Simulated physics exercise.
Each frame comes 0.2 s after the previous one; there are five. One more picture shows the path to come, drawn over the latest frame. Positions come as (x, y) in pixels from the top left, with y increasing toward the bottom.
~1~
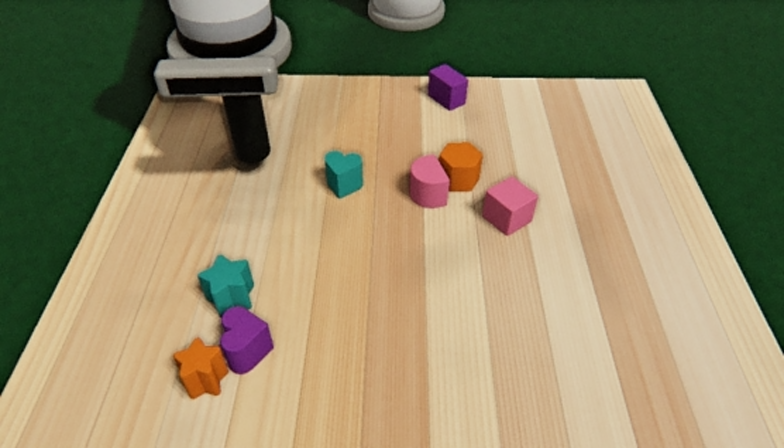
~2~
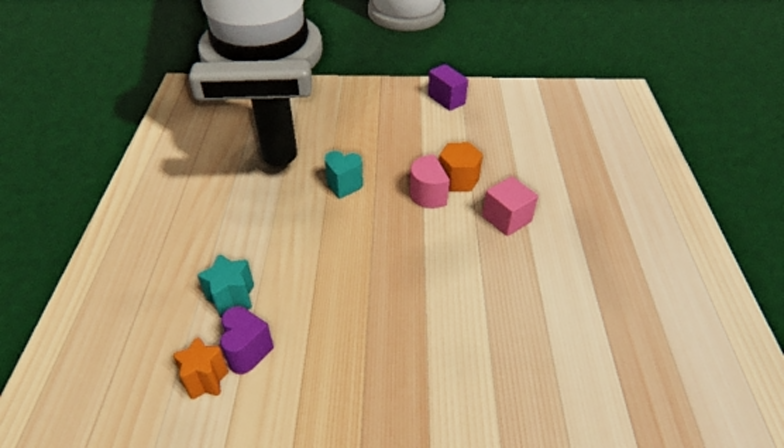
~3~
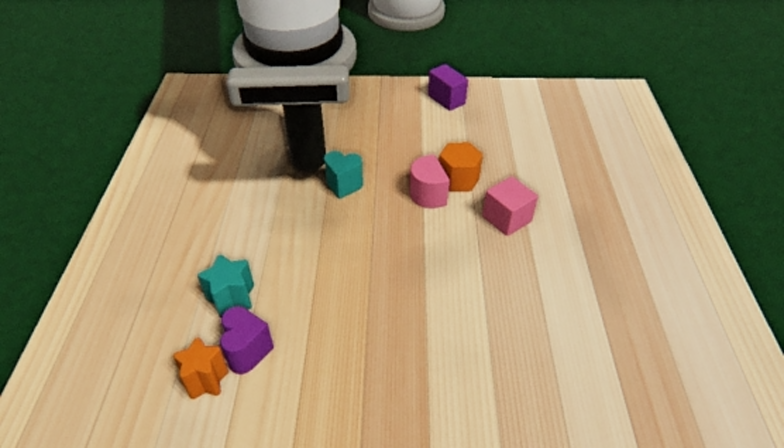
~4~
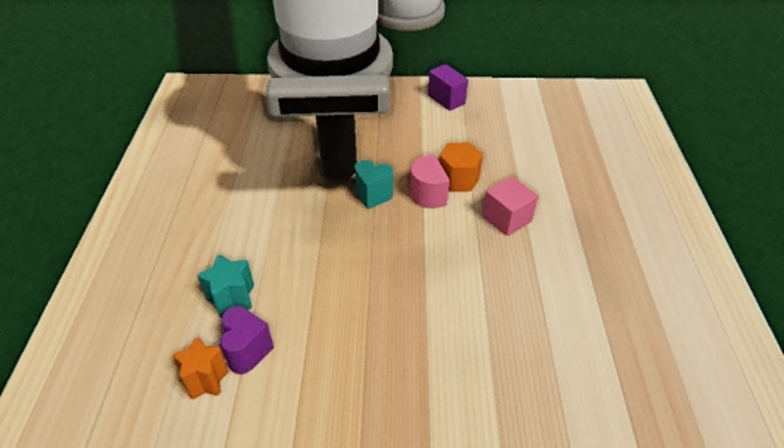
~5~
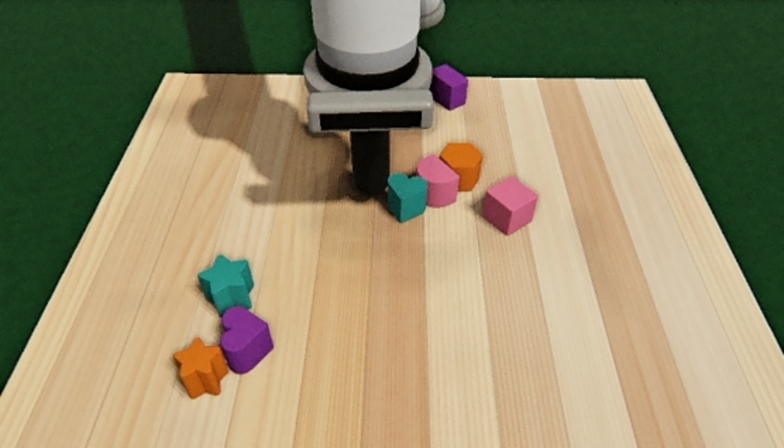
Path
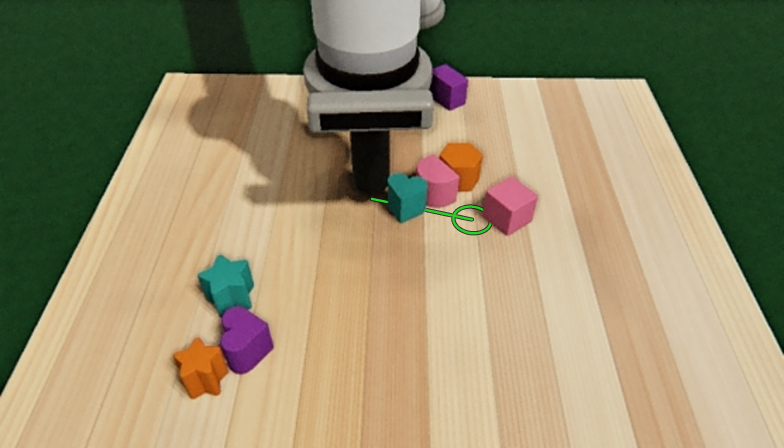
A robot arm moves right and pushes the turquoise heart-shaped block against the pink D-shaped block.
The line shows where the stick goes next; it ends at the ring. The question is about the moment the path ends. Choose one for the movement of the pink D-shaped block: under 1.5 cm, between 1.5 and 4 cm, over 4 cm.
Ends over 4 cm away.
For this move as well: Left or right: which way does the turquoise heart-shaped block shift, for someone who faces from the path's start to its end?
Sideways, to the right.
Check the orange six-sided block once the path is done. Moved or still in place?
It does get moved.
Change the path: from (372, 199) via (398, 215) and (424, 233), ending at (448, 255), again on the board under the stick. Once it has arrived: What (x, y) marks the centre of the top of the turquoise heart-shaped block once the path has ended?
At pixel (482, 214).
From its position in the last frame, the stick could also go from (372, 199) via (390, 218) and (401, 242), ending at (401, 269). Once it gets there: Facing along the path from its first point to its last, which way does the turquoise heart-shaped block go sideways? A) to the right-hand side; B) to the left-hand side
The one that fits is B, to the left-hand side.
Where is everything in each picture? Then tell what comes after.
In the first frame, stick's lower end (254, 154); turquoise heart-shaped block (342, 161); pink D-shaped block (429, 169); orange six-sided block (461, 154); pink square block (512, 193).
In the second frame, stick (280, 156); blocks still.
In the third frame, stick (309, 161); blocks still.
In the fourth frame, stick (339, 170); turquoise heart-shaped block (373, 171).
In the fifth frame, stick (371, 183); turquoise heart-shaped block (407, 184); pink D-shaped block (435, 169); orange six-sided block (461, 154); pink square block (512, 193).
Drawn move, from (372, 199) directly to (472, 220).
On the path given first. Halfway along, stick (422, 194); turquoise heart-shaped block (450, 203), turned 45° clockwise; pink D-shaped block (453, 170), turned 15° anticlockwise; orange six-sided block (469, 151), turned 20° anticlockwise.
At the end, stick (474, 204); turquoise heart-shaped block (480, 220), turned 130° clockwise; pink D-shaped block (490, 171), turned 70° anticlockwise; orange six-sided block (478, 148), turned 50° anticlockwise; pink square block (520, 194).
